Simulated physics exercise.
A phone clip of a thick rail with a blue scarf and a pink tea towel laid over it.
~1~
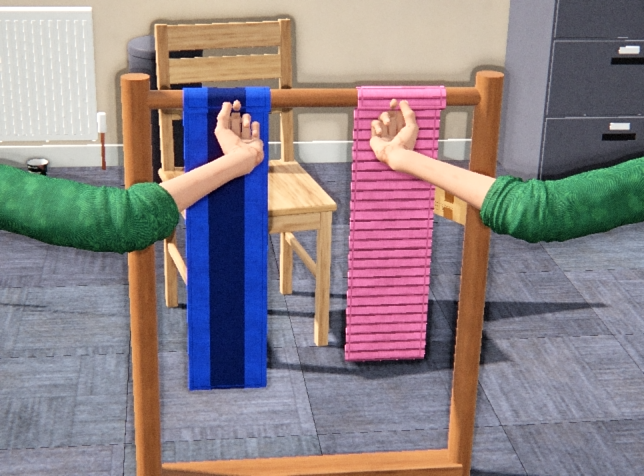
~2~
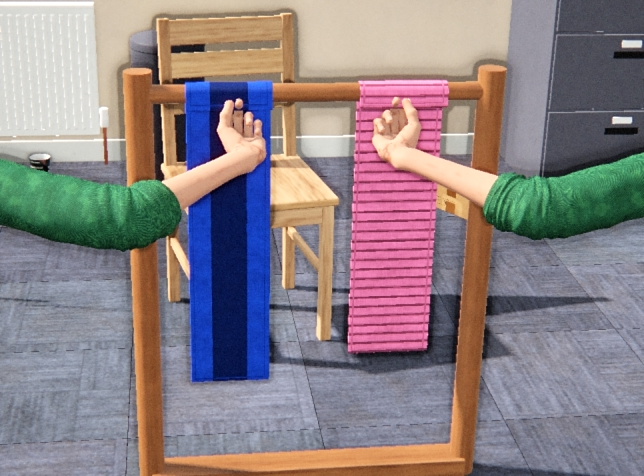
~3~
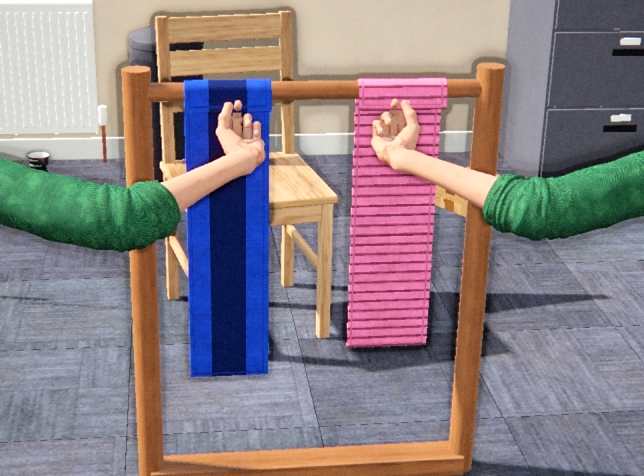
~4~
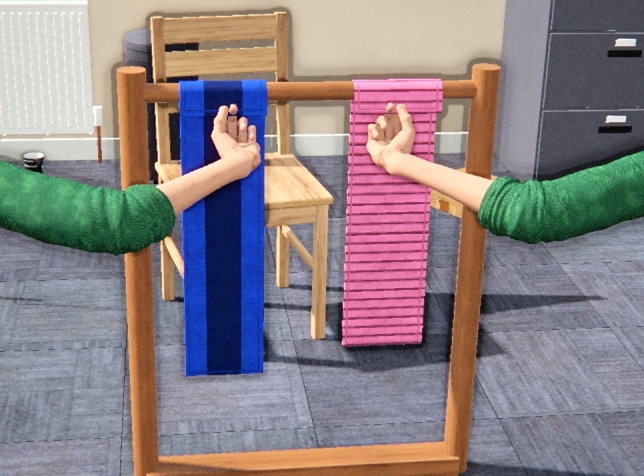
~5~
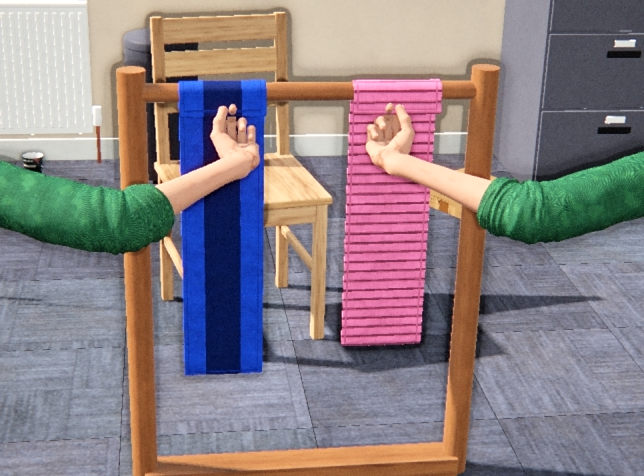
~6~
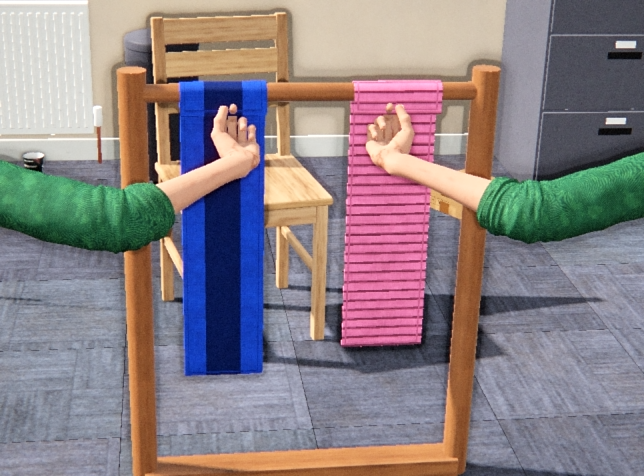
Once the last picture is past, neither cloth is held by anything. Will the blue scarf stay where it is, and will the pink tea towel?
Result: The blue scarf falls off; the pink tea towel falls off.
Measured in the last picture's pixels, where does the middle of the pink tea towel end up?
Somewhere near (375, 468).
Then, 0.44 s later than the last view, scarf clear of the rail and dropping near (224, 387); tea towel clear of the rail and dropping near (381, 344).
Then, 0.68 s later than the last view, scarf in a heap on the floor; tea towel in a heap on the floor near (375, 465).
Finally, scarf in a heap on the floor; tea towel in a heap on the floor near (375, 468). The blue scarf slips to the floor and the pink tea towel is pulled off by its long side.
